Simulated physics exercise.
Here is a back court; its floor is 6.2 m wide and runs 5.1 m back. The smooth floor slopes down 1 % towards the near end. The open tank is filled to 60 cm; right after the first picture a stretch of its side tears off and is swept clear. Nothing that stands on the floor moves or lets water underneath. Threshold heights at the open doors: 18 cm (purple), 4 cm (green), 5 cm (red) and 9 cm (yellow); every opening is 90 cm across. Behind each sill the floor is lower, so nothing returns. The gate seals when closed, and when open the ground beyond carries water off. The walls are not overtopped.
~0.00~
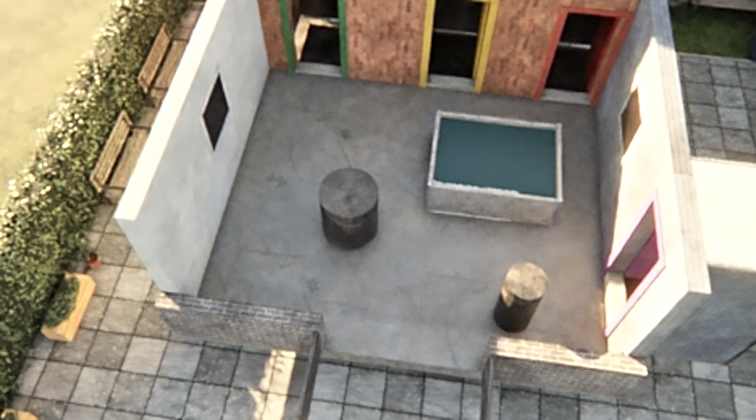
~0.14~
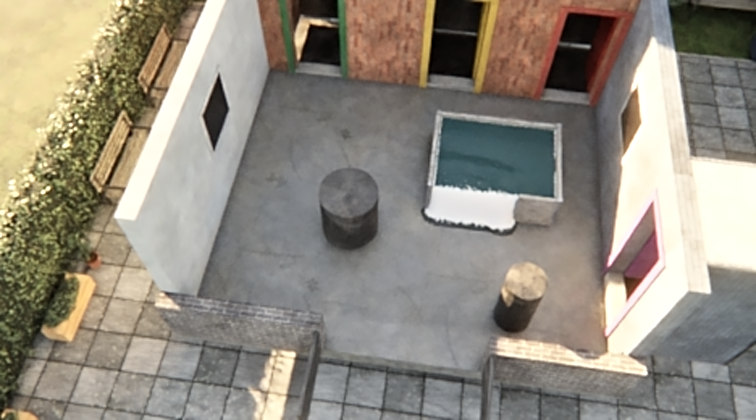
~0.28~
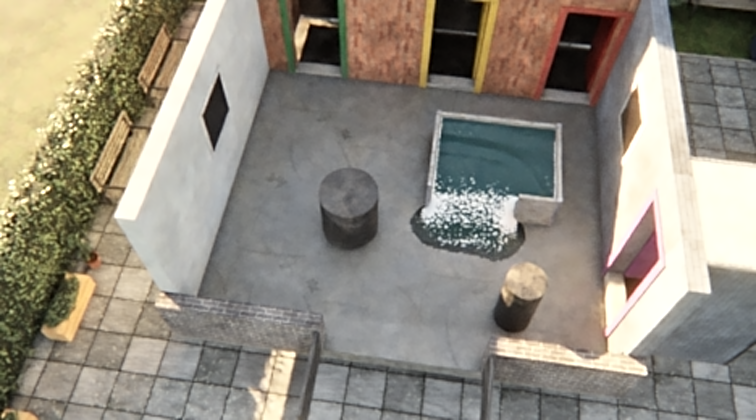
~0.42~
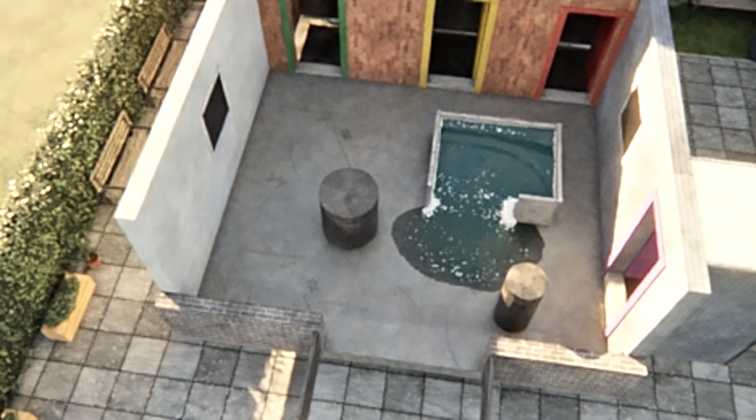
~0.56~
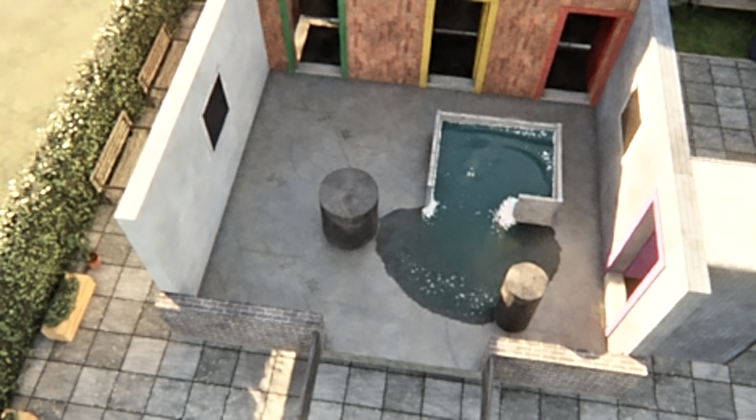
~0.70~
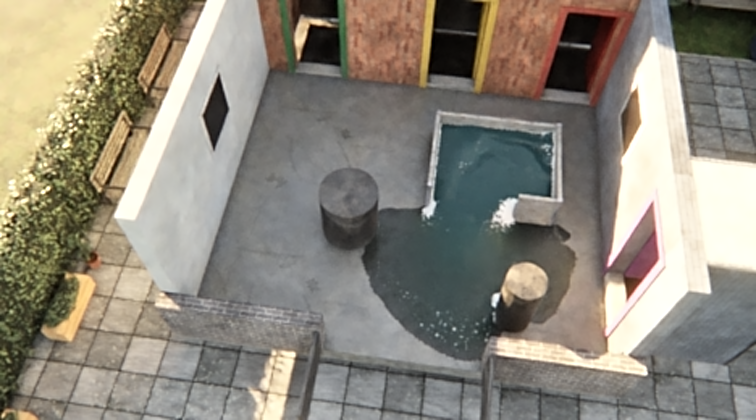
In a walled courtyard with green, yellow and red door surrounds, the near side of a water tank broke open, and foaming water poured out, spreading across the grey floor and around a short round pillar.
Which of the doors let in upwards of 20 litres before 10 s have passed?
Door by door: At the purple door it stays under the limit; at the green door it does not reach the limit; at the red door it stays under the limit; at the yellow door it stays under the limit.
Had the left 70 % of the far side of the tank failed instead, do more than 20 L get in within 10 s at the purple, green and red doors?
Then: Purple under, green under, red past it.
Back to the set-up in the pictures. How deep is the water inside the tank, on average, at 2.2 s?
Some 22 cm.
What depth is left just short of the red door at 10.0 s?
Roughly 2.5 cm deep.
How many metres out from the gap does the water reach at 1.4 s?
Roughly 3.2 m.
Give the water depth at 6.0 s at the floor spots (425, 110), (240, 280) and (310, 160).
In that order: 0, 4 and 1 cm.
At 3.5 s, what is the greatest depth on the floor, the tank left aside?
Roughly 14 cm.
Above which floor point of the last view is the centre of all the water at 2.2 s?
Near (473, 232).
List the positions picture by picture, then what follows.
The first picture shows the open tank at (496, 158) is whole and still, 60 cm deep.
In the second picture, water pours out at (472, 206) and has run 0.7 m, to (427, 214); typically 5 cm deep outside, 60 cm at the open tank's back.
In the third picture, water pours out at (471, 207) and has run 0.9 m, to (511, 250); typically 10 cm deep outside, 59 cm at the open tank's back.
In the fourth picture, water pours out at (471, 207) and has run 1.3 m, to (494, 286); typically 8 cm deep outside, 52 cm at the open tank's back.
In the fifth picture, the front is at (472, 319), 1.9 m from the gap at (471, 207); 3.5 m2 of floor is under water; 51 cm left at the back of the open tank.
In the sixth picture, the front is at a hidden place, 2.4 m from the gap at (471, 207); 4.9 m2 of floor is under water; 49 cm left at the back of the open tank.
After 1.4 s water covers 30 % of the floor and is deepest (29 cm) near (497, 300); purple door 3 cm at the sill, 0 L in, green door not reached, red door not reached, yellow door not reached.
After 2.2 s water covers 35 % of the floor and is deepest (21 cm) near (497, 300); purple door 11 cm at the sill, 0 L in, green door not reached, red door not reached, yellow door not reached.
After 3.5 s water covers 40 % of the floor and is deepest (14 cm) near (203, 316); purple door 10 cm at the sill, 0 L in, green door not reached, red door not reached, yellow door not reached.
After 6.0 s water covers 60 % of the floor and is deepest (8 cm) near (519, 361); purple door 6 cm at the sill, 0 L in, green door not reached, red door 1 cm at the sill, 0 L in, yellow door not reached.
After 10.0 s water covers 65 % of the floor and is deepest (5 cm) near (595, 371); purple door 3 cm at the sill, 0 L in, green door 1 cm at the sill, 0 L in, red door 3 cm at the sill, 1 L in, yellow door not reached.
